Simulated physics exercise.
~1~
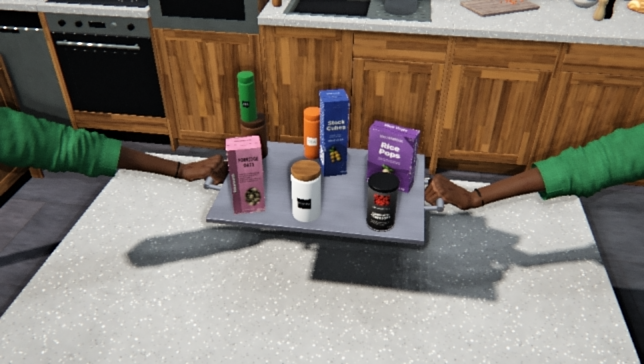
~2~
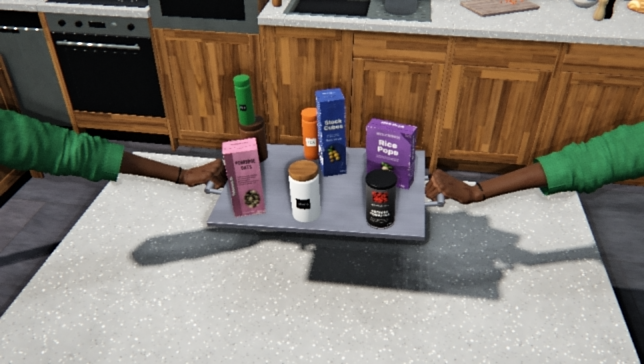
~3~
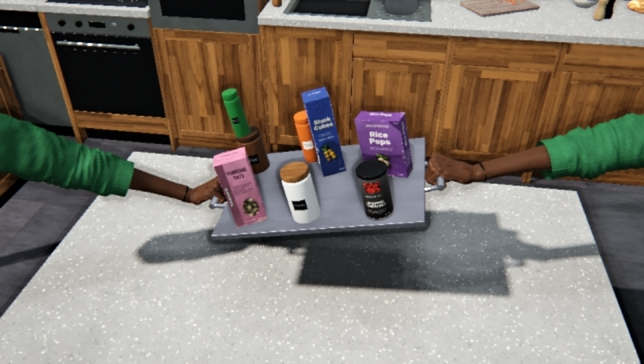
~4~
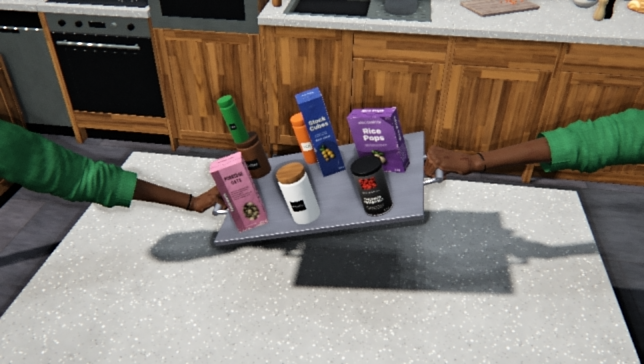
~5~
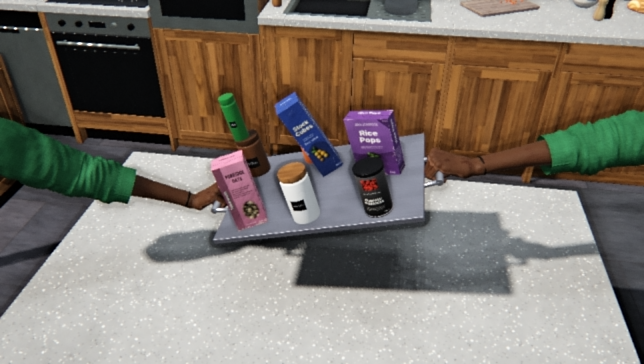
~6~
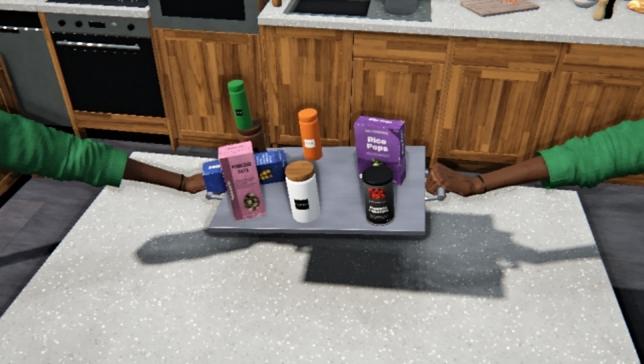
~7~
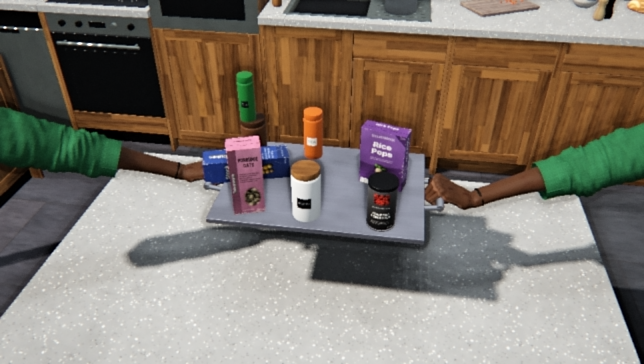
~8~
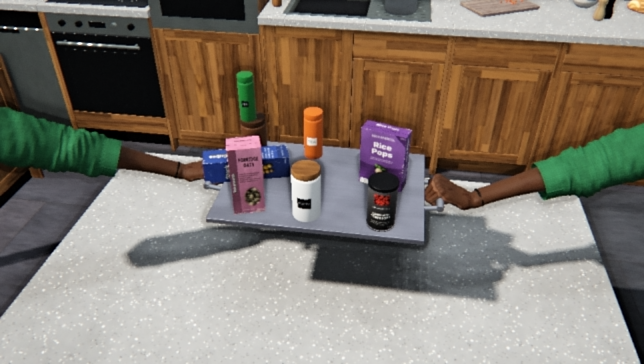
A flat grey tray carrying cartons, jars, shakers and a tin is held by two green-sleeved arms above a pale speckled counter, seen from above in a kitchen with wooden cabinets behind. Green and orange shakers, a brown jar, a tall blue carton and a purple packet stand at the back, with a pink carton, white jar and black tin in front. The hands tip the tray down to the left, and the items lean. The blue carton topples leftward as the others stay up. The tray levels, leaving the blue carton lying behind the pink one, everything else upright.
